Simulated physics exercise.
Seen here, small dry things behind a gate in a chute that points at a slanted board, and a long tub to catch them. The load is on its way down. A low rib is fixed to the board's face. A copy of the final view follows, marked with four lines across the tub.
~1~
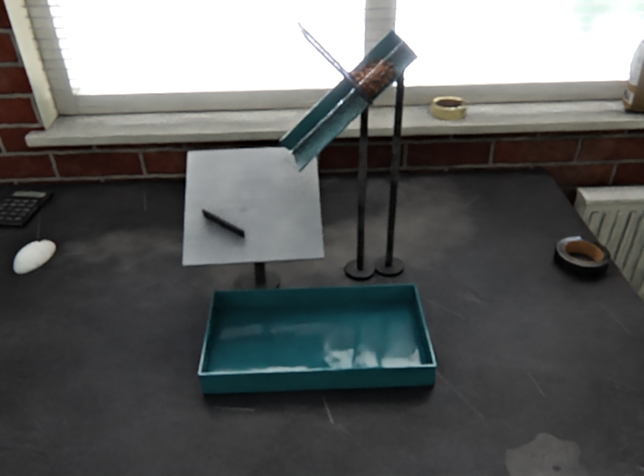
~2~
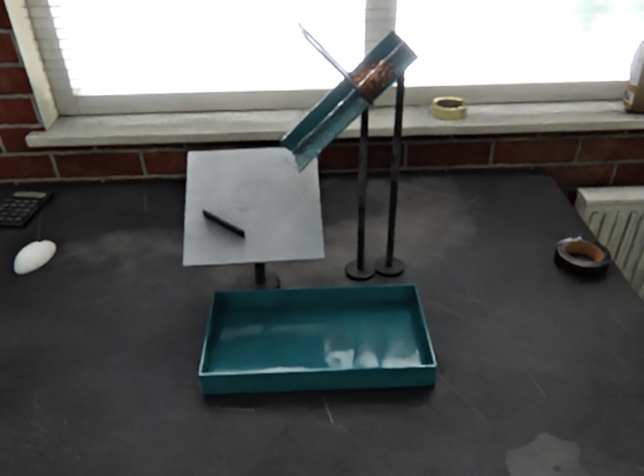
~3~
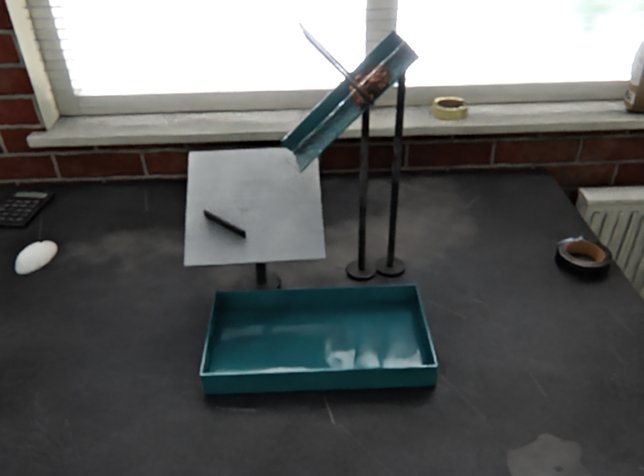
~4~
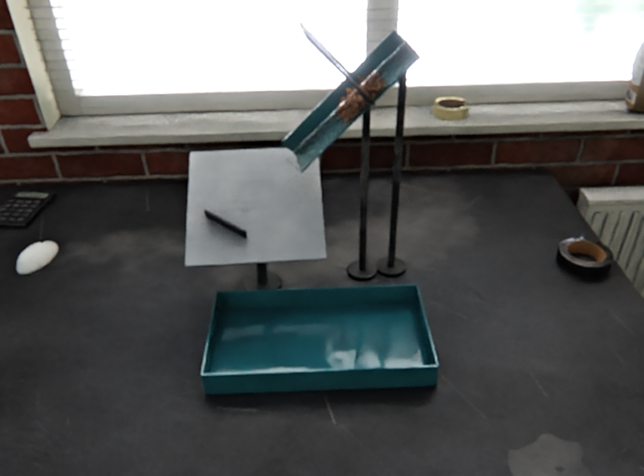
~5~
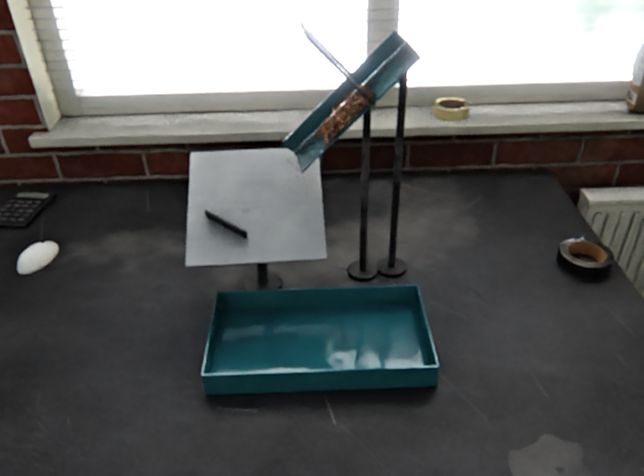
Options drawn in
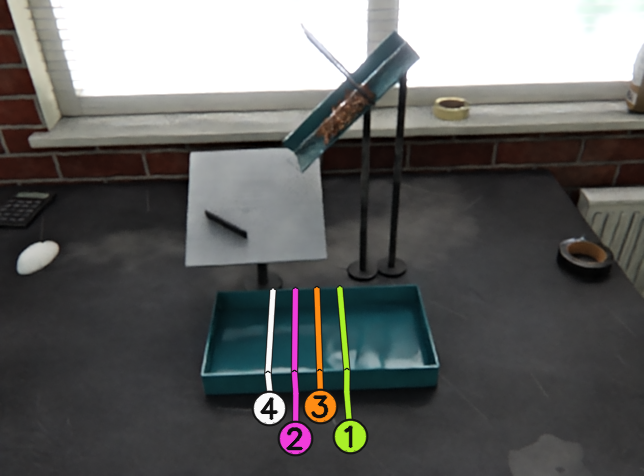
At the start, a clump of small brown pieces sits near the top of a sloping teal chute on dark stands, above a tilted grey board and an empty teal tub. The pieces then slide down the chute to the left, spreading into a longer band, while everything else stays still.
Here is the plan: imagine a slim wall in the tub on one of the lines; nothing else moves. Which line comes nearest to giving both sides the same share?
The answer is line 4.
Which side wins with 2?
Left.
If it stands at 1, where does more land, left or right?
More lands on the left.
On the marked copy, line 1 crosses the front rim at (346, 370); line 2 crosses the front rim at (294, 371); line 3 crosses the front rim at (319, 371); line 4 crosses the front rim at (267, 372).
If 1 is chosen, of what is caught, every piece on the left of the divider, not one piece on the right.
If 2 is chosen, of what is caught, almost all on the left of the divider, just a few on the right.
If 3 is chosen, of what is caught, every piece on the left of the divider, not one piece on the right.
If 4 is chosen, of what is caught, roughly half on the left of the divider, roughly half on the right.
